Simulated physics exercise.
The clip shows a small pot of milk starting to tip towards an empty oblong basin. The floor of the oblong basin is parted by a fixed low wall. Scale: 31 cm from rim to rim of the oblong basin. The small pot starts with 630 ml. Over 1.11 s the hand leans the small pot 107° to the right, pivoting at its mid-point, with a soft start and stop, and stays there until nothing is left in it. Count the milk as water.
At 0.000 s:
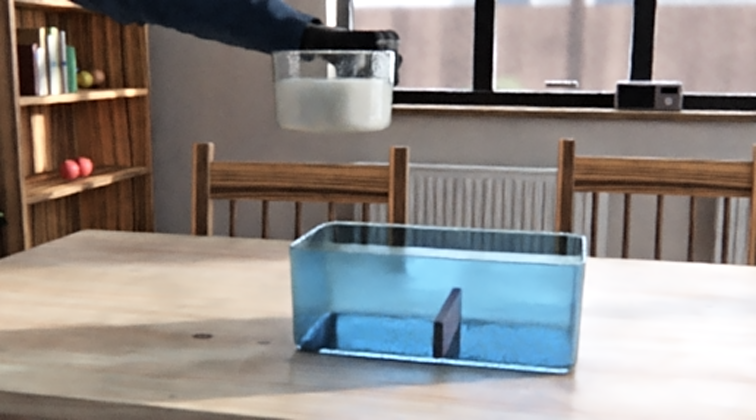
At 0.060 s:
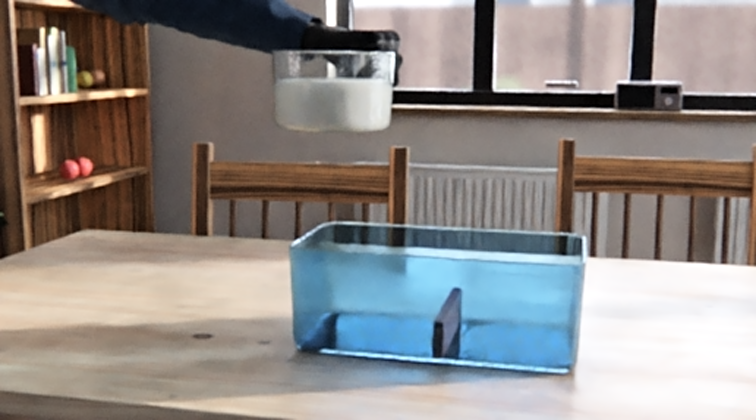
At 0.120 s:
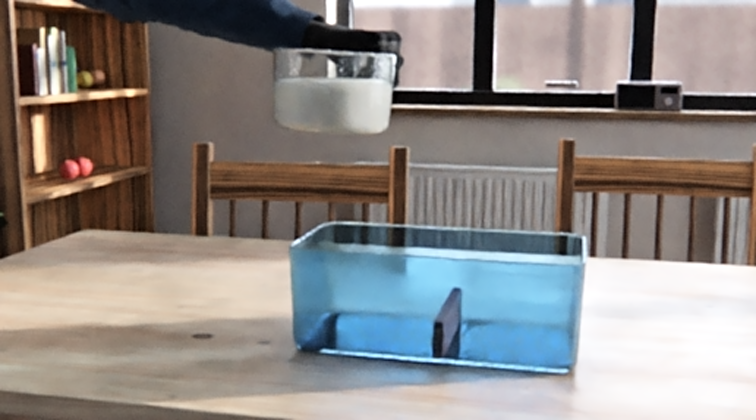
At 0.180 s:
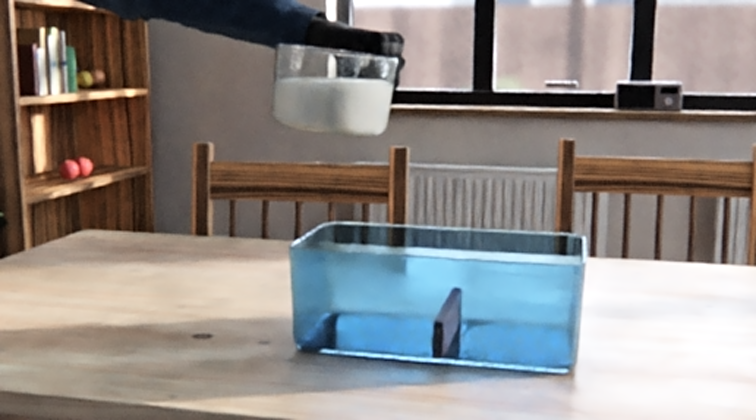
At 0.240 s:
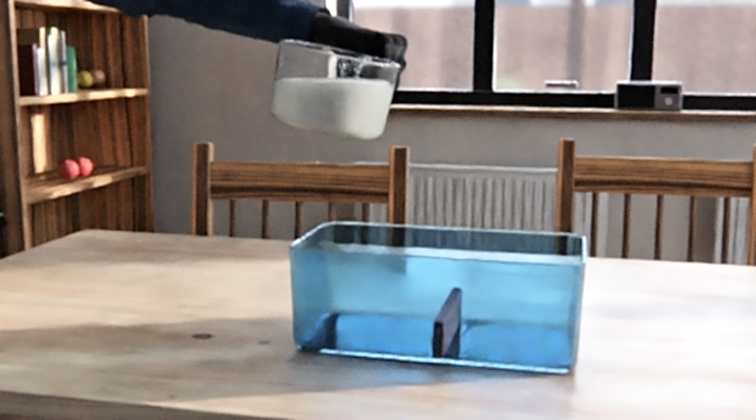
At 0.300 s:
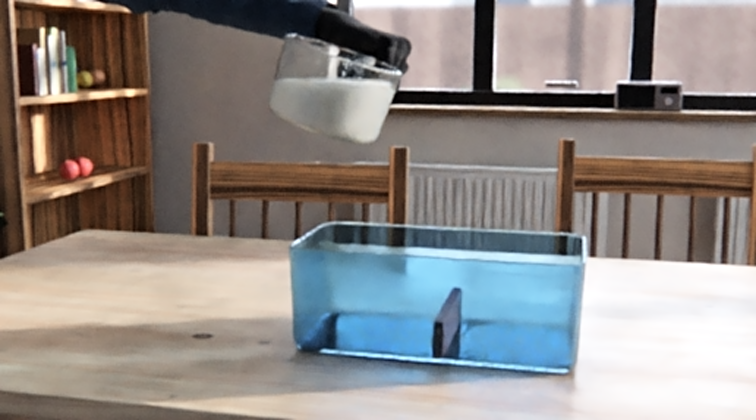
At first, a dark-gloved hand holds a small clear pot of milk almost level above an oblong, blue-tinted glass basin with a low dark divider, on a wooden table. The hand then gradually leans the pot modestly to the right, while the basin below stays still.
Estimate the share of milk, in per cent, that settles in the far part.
Roughly 48 per cent is past the wall.
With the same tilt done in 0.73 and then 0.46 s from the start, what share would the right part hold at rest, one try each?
In turn about 35 and 20 per cent.
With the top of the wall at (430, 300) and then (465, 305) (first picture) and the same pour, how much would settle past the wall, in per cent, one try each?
First 65, then 20 per cent.
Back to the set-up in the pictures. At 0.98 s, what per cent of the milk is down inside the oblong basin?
Some 70 per cent.
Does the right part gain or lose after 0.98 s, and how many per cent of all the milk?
It goes up by about 2.
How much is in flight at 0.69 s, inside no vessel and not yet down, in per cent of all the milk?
About 30 per cent.
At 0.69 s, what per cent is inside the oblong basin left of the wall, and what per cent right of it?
Near 4 on the left, 1 on the right.
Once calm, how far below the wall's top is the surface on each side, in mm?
Some 28 mm on the left and 26 mm on the right.
Then, 0.69 s in, the tilt is 74° and 64 per cent is still to pour, 4 is left of the wall and 1 right of it.
Then, 0.98 s in, the tilt is 103° and 13 per cent is still to pour, 25 is left of the wall and 46 right of it.
Then, 1.28 s in, the tilt is 107° and 1 per cent is still to pour, 49 is left of the wall and 47 right of it.
Then, 1.61 s in, the tilt is 107° and 0 per cent is still to pour, 51 is left of the wall and 48 right of it.
Finally, 51 per cent lies left of the wall, 48 right of it and 1 outside.
